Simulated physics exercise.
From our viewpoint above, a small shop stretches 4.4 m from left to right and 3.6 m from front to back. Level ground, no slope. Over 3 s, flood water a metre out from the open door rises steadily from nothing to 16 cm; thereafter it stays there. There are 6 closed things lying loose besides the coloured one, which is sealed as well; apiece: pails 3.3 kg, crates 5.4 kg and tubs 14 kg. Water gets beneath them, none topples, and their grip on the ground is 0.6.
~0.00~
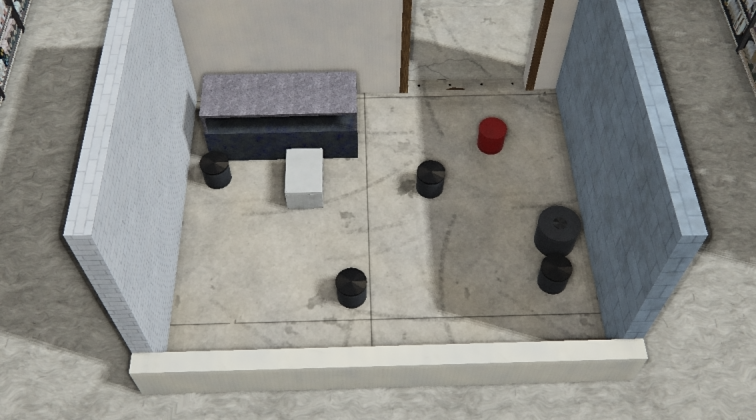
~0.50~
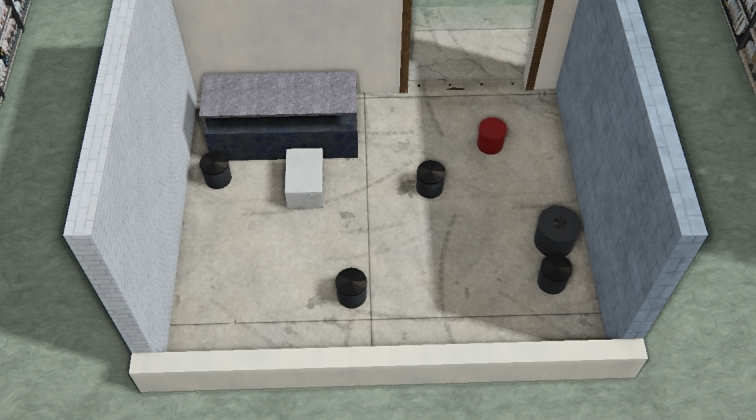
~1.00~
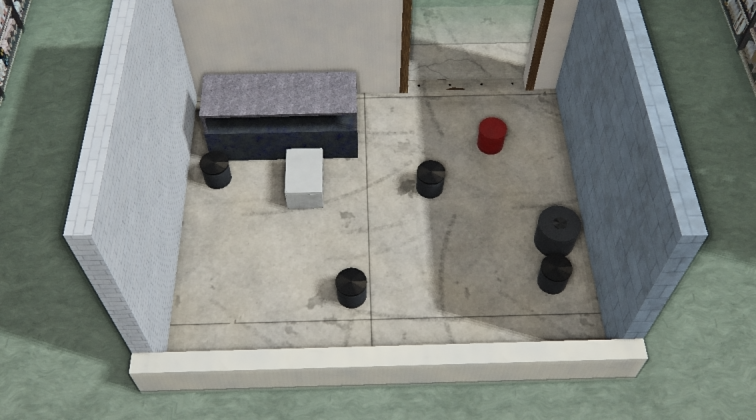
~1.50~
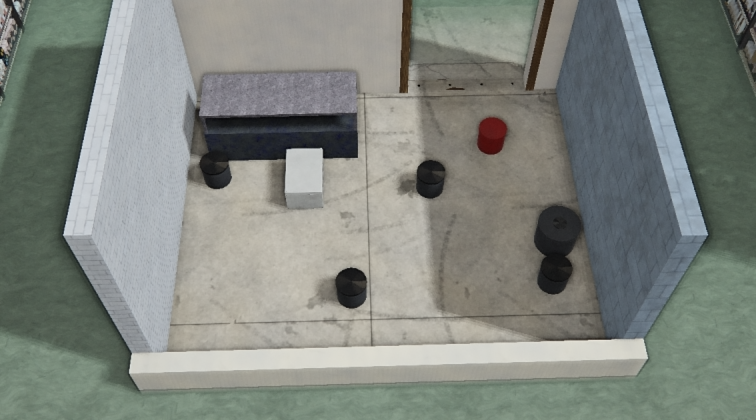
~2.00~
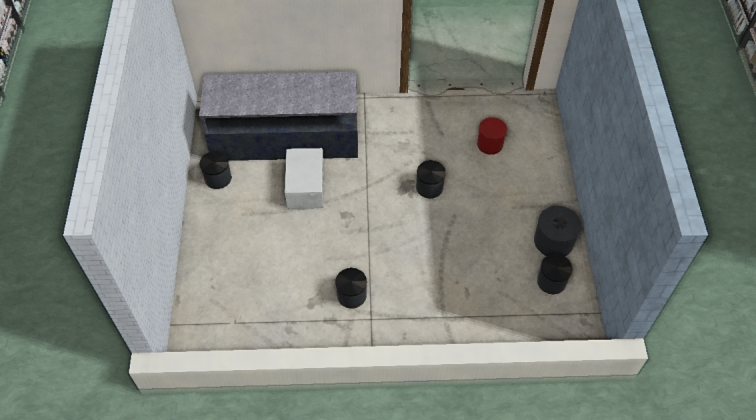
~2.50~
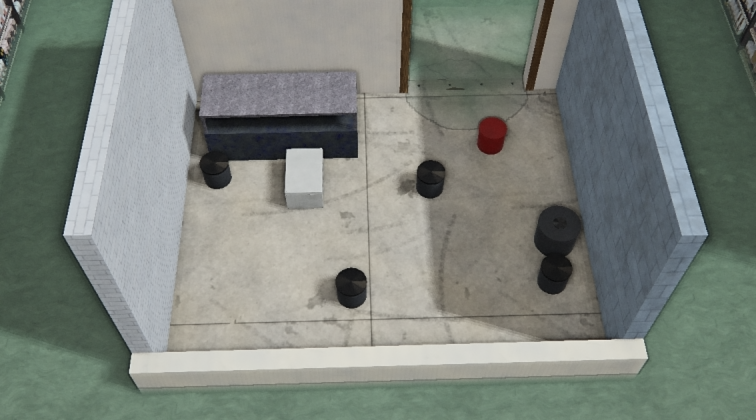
Small walled shop seen from above, greenish water covering the ground outside and spreading through the doorway, the objects inside staying still.
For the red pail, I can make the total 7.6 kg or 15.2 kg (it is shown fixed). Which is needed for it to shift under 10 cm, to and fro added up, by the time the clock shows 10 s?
Heavier choice only.
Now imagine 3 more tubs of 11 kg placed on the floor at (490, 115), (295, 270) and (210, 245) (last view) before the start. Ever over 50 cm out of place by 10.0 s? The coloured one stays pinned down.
Result, in turn - exceeds it; falls shy; falls shy.
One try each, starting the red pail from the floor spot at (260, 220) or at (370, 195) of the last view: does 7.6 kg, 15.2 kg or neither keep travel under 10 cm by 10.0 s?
First try both suffice, second try both suffice.
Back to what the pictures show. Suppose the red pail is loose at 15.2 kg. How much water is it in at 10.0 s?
Close to 8 cm deep.
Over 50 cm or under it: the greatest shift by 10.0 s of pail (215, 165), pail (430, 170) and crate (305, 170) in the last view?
In that order: Short of it, more, short of it.
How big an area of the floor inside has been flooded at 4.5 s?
Roughly 6.5 m2.
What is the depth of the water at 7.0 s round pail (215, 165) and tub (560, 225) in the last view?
First about 0 cm, second about 5 cm.
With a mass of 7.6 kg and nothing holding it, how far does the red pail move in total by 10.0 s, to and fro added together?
Some 140 centimetres of travel in total.
After 3.5 s the red pail would be 9 cm from its start with 7.6 kg and 0 cm from its start with 15.2 kg; 6 cm of water round it then.
After 4.5 s the red pail would be 48 cm from its start with 7.6 kg and 0 cm from its start with 15.2 kg; 7 cm of water round it then.
After 7.0 s the red pail would be 74 cm from its start with 7.6 kg and 0 cm from its start with 15.2 kg; 6 cm of water round it then.
After 10.0 s the red pail would be 133 cm from its start with 7.6 kg and 0 cm from its start with 15.2 kg; 8 cm of water round it then.
